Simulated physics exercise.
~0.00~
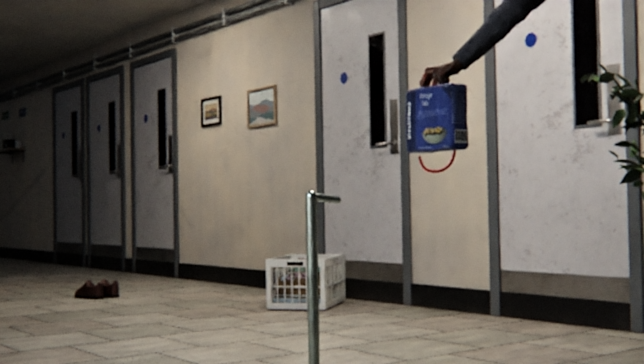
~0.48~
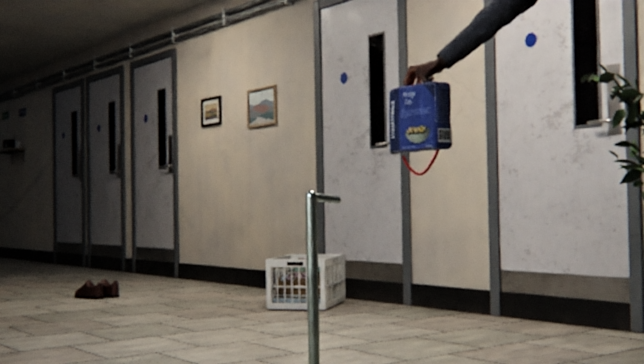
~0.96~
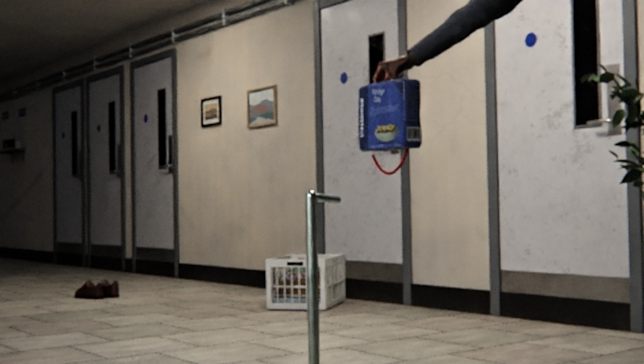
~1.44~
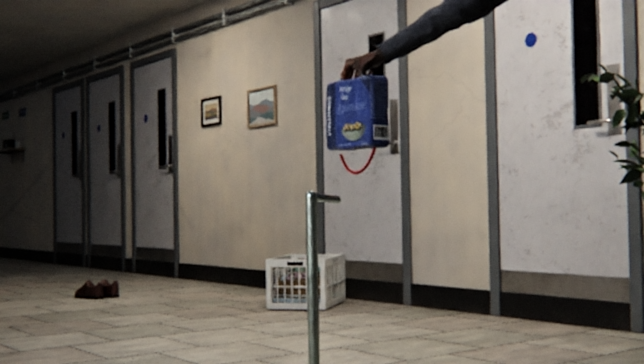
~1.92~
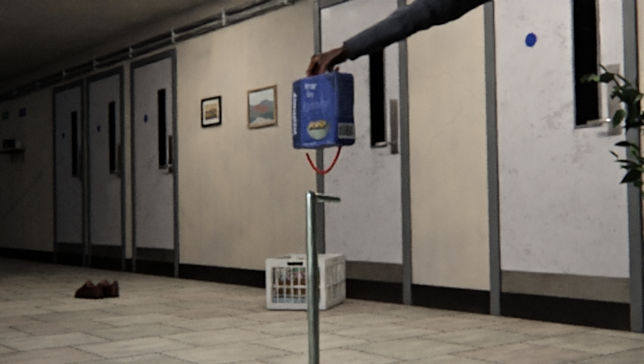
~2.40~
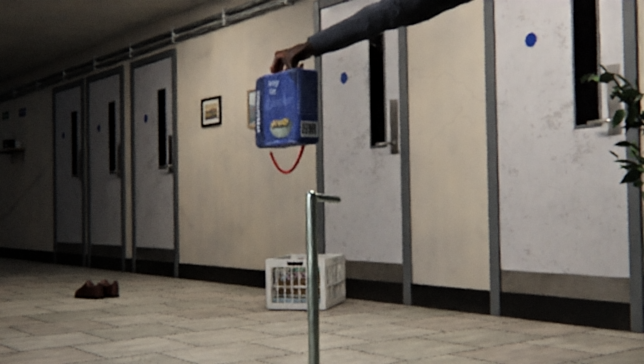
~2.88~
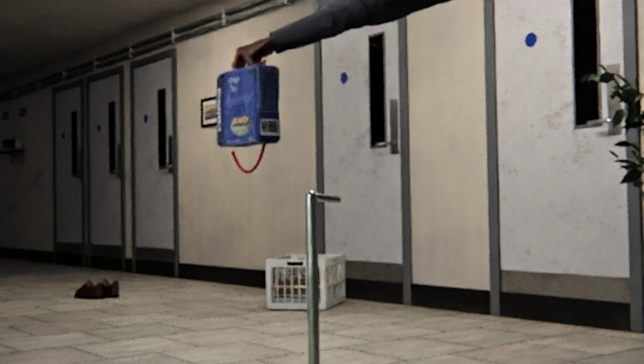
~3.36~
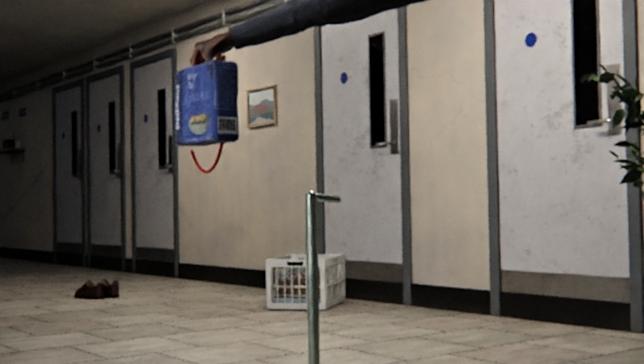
In the video, a hand reaching in from the right carries a blue bag with a dangling red cord loop leftward along a corridor, above a metal post with a hook. The bag passes over the post without catching and ends up clear to its left, still held.
